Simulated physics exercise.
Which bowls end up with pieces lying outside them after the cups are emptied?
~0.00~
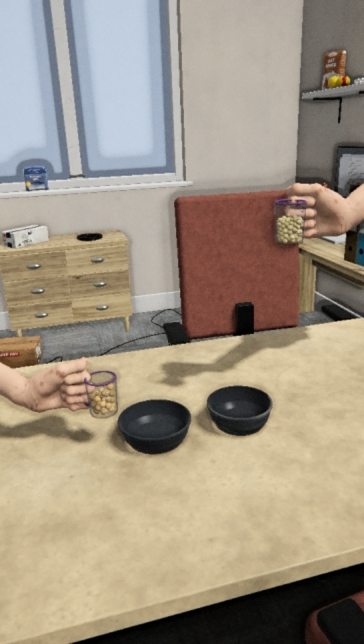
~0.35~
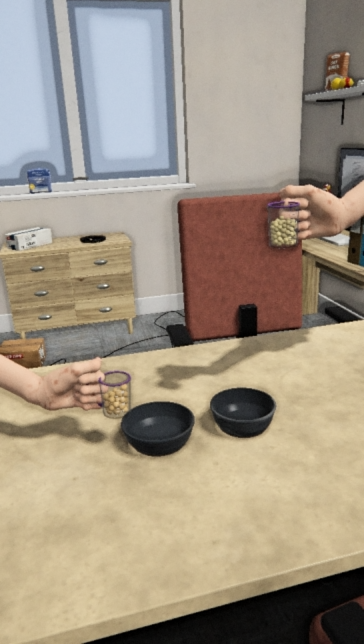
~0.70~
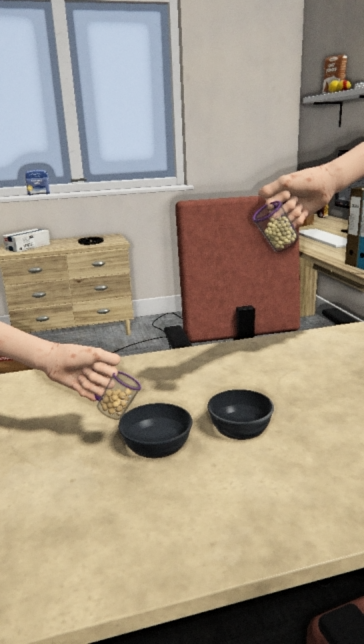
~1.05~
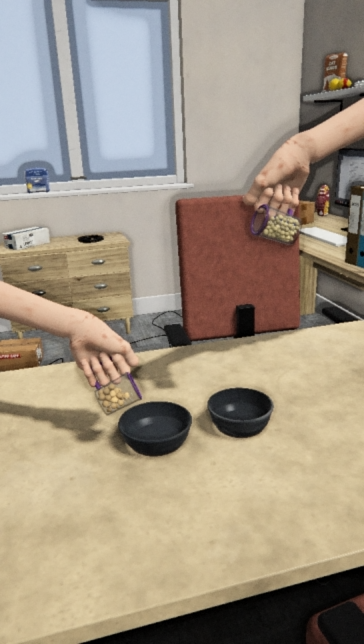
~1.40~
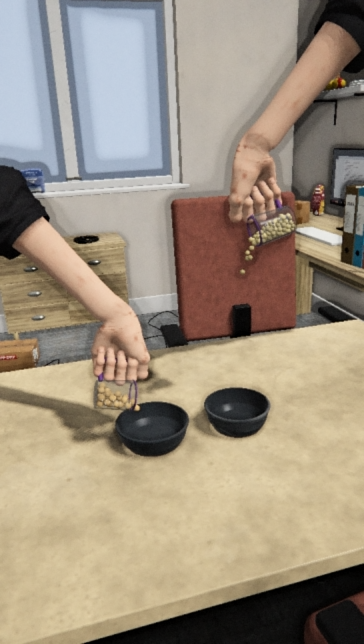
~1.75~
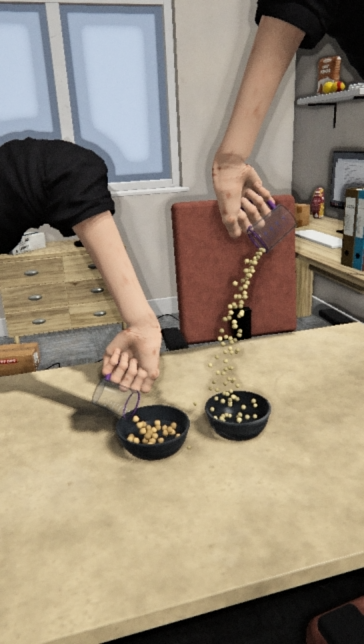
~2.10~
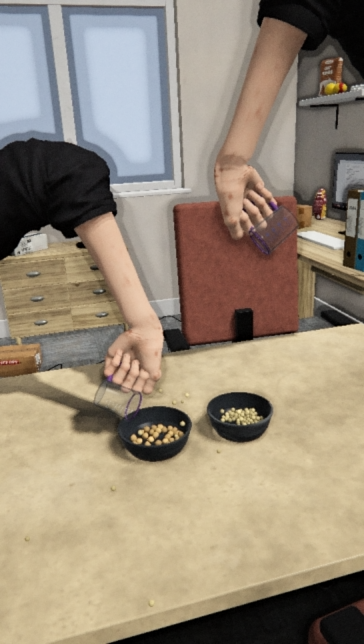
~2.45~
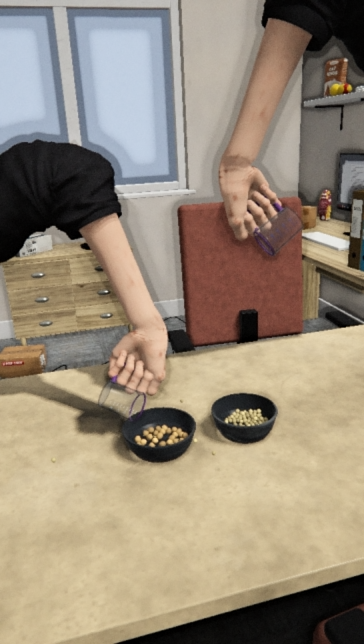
Only the right bowl does, with a few pieces scattered around it. The left bowl holds everything poured from its cup.
